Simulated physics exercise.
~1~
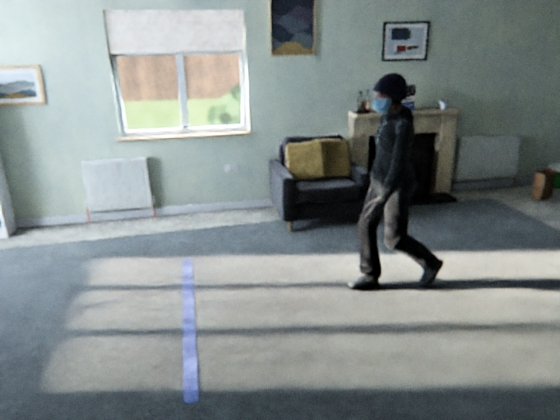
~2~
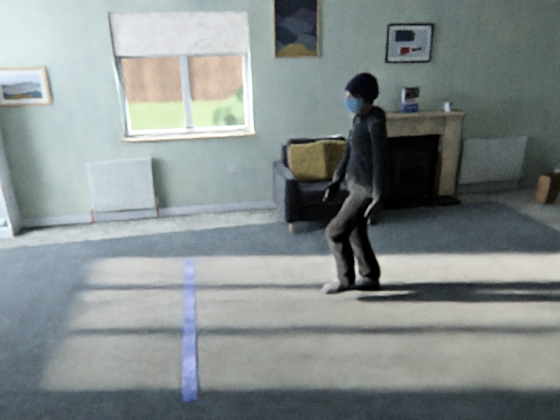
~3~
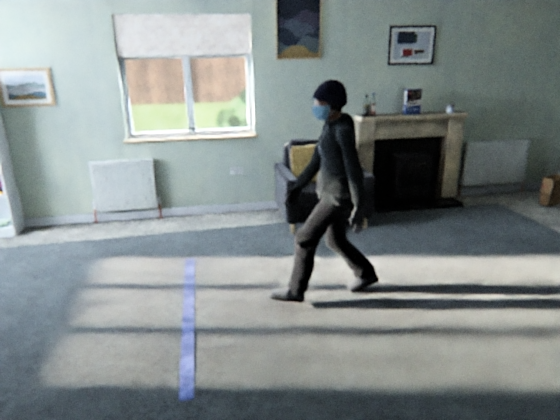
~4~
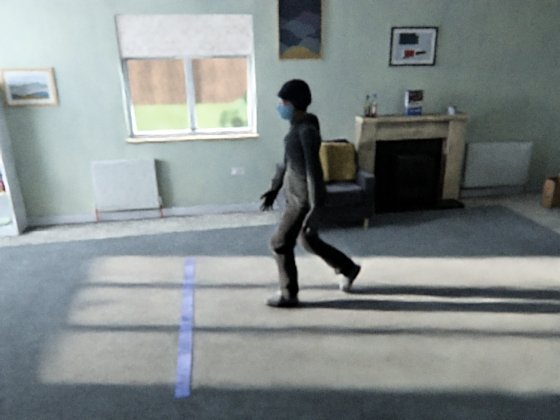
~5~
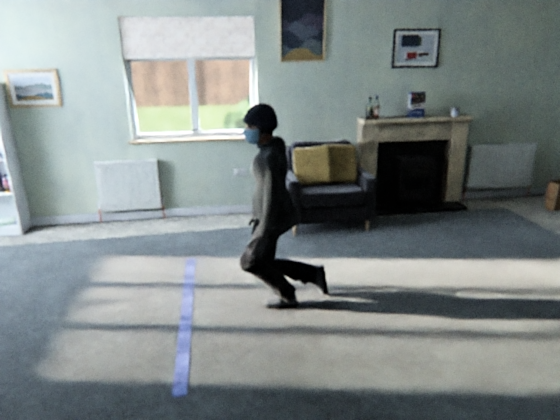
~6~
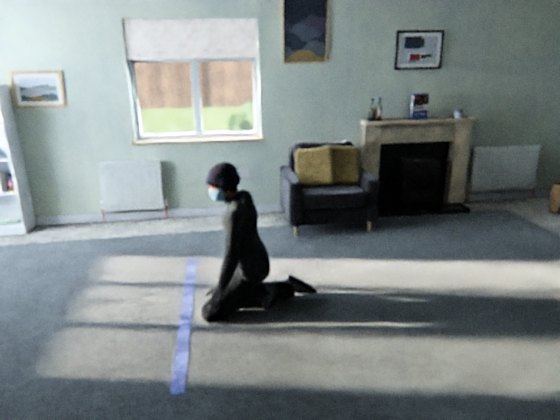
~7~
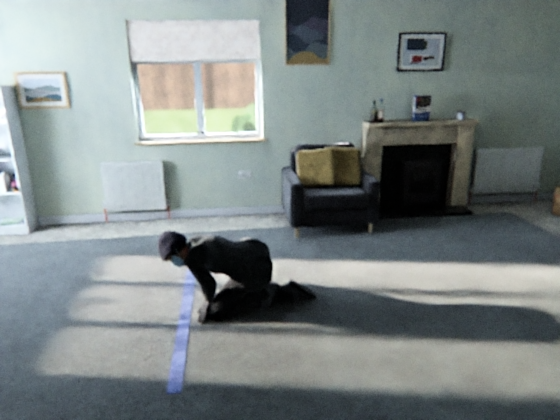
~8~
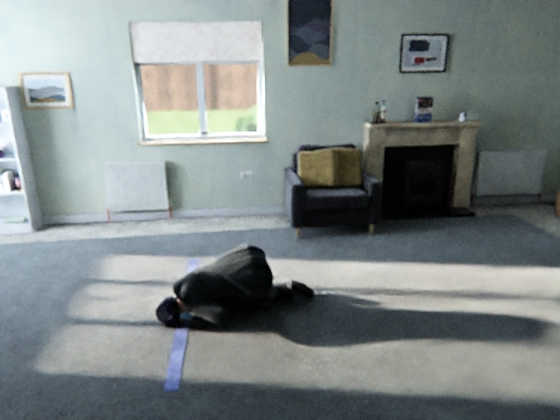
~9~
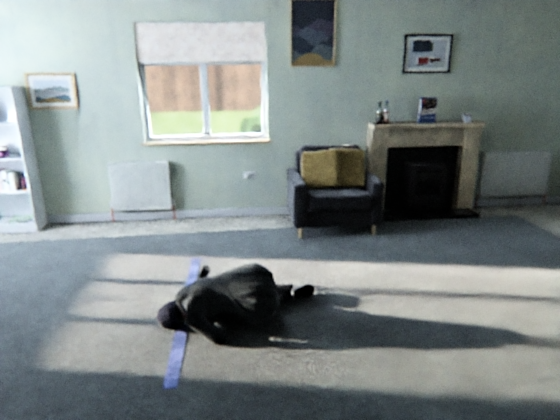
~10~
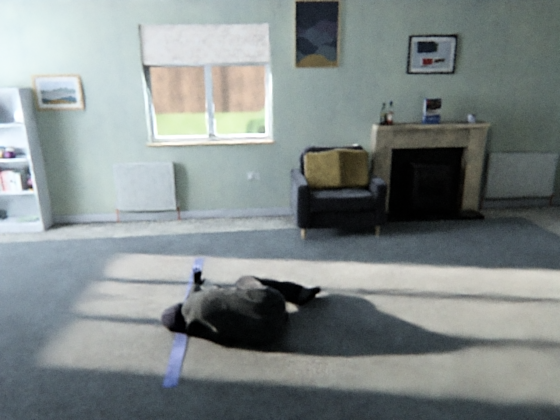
A person in dark clothes, a dark cap and a blue face mask walks left across a sunlit carpet towards a blue strip on the floor, passing a fireplace and an armchair with yellow cushions. Partway across, the knees bend and the person sinks down to kneel just short of the strip. The body tips forward, arms reaching down to the carpet, and folds low with the head at the strip. It then rolls over onto its side and lies still, the chest and hips stopping short of the blue strip.
